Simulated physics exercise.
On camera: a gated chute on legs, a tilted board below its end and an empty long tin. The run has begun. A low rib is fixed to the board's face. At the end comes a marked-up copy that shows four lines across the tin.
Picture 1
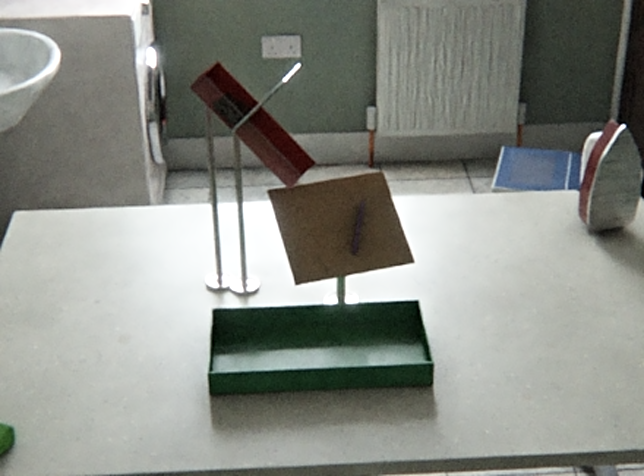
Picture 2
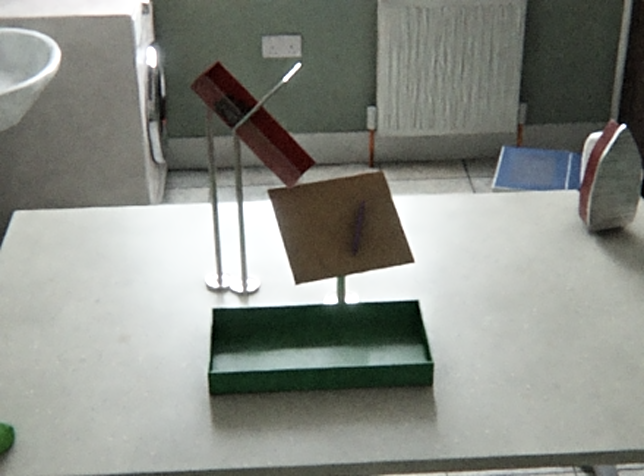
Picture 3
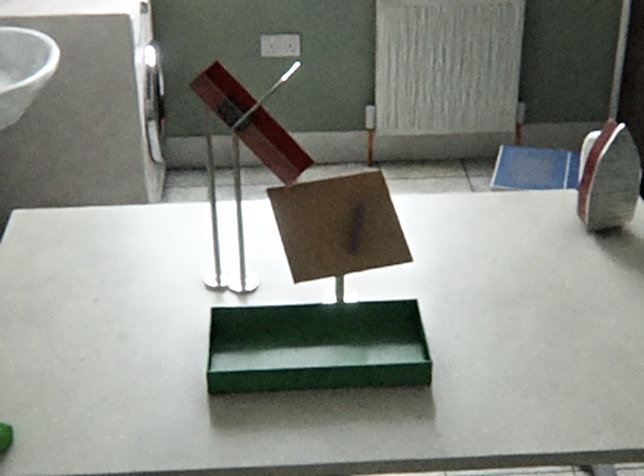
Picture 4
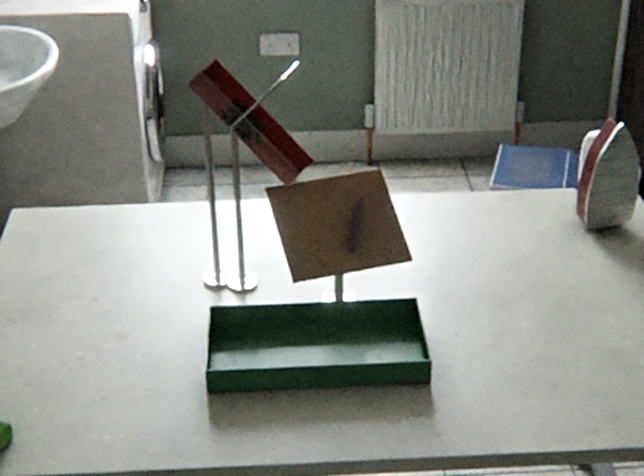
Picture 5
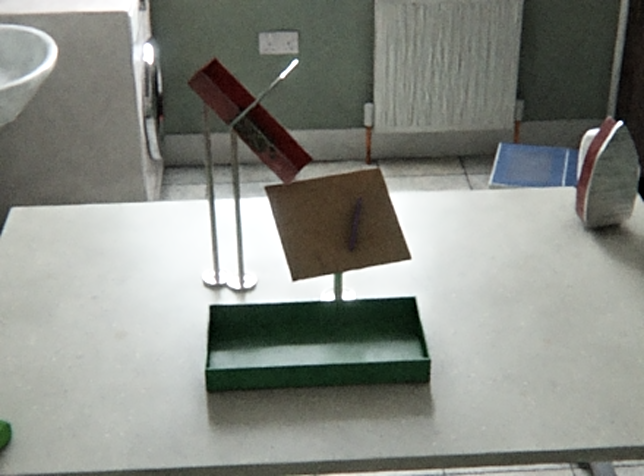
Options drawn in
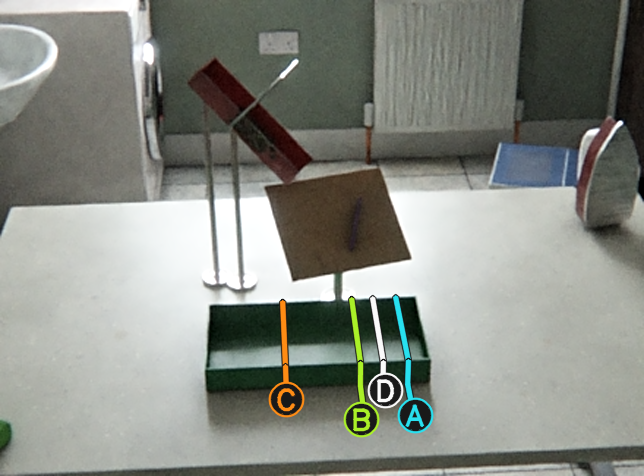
The clip shows a red chute on thin legs above a tilted brown board and an empty green tin on a table, as a small cluster of dark pieces slides partway down the chute toward the right.
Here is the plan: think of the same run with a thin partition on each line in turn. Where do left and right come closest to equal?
Go for B.
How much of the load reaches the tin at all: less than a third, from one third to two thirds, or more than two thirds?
About that: More than two thirds.
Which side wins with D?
More lands on the left.
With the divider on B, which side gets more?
The left side.
On the marked copy, line A crosses the front rim at (408, 360); line B crosses the front rim at (360, 362); line C crosses the front rim at (285, 365); line D crosses the front rim at (383, 361).
With A, of what is caught, almost all on the left of the divider, just a few on the right.
With B, of what is caught, roughly two thirds on the left of the divider, roughly a third on the right.
With C, of what is caught, not one piece on the left of the divider, every piece on the right.
With D, of what is caught, the larger part on the left of the divider, about a tenth on the right.
